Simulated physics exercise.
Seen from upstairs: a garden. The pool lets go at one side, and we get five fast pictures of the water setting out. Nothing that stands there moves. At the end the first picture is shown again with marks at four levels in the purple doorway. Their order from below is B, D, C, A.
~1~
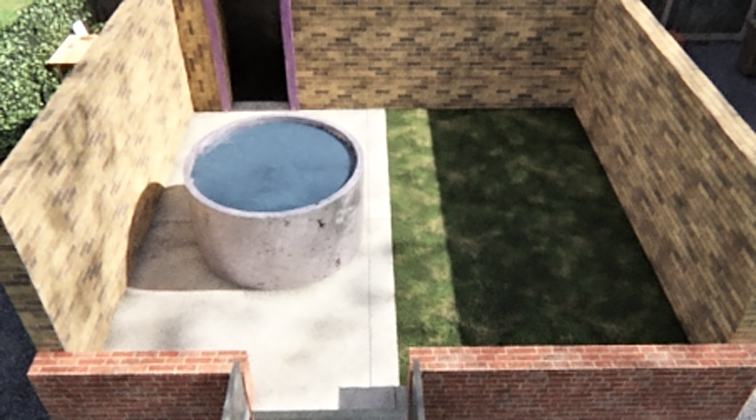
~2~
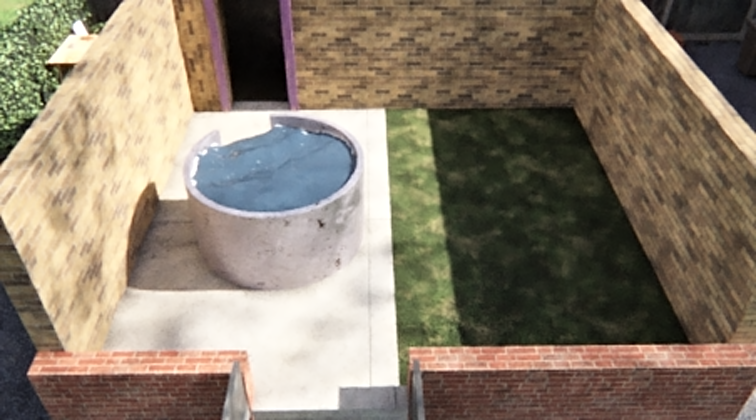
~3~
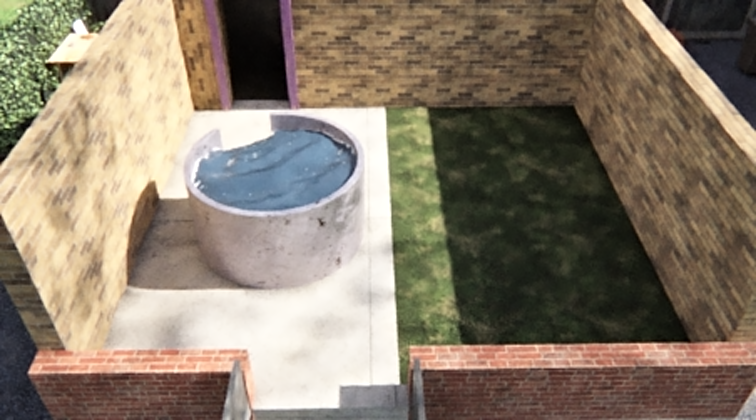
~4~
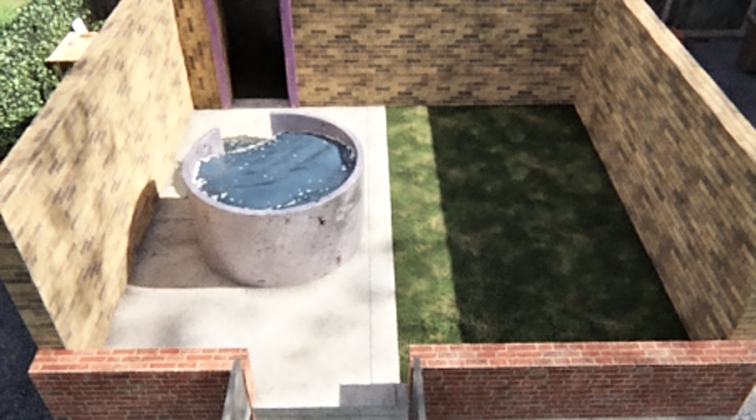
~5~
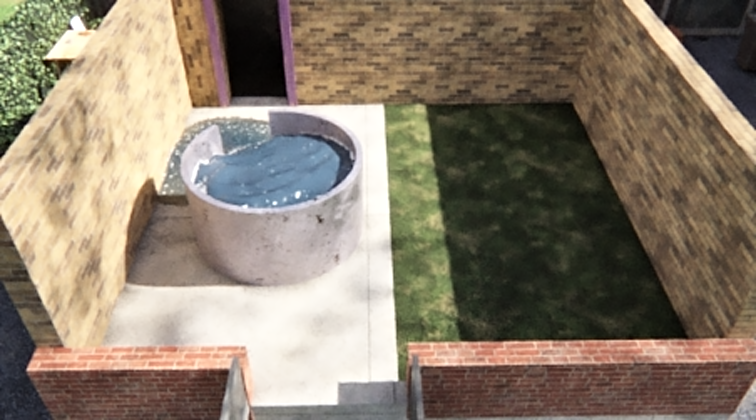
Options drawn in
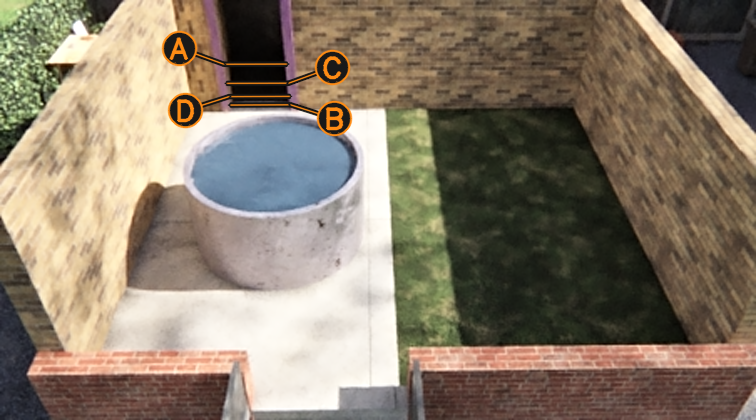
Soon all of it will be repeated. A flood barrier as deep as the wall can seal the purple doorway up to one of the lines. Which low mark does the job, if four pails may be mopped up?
Choose C.
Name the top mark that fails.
That is mark D.
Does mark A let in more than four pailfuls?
No, that is safe.
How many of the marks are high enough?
Two.
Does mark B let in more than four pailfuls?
Yes, it does.
On the marked copy, A at (255, 64); B at (260, 104); C at (257, 83); D at (259, 96); from the bottom up B, D, C, A.
With A, nothing gets over.
With B, dozens of bucketfuls pour in.
With C, a splash gets over, under a bucket.
With D, about 11 bucketfuls get in.
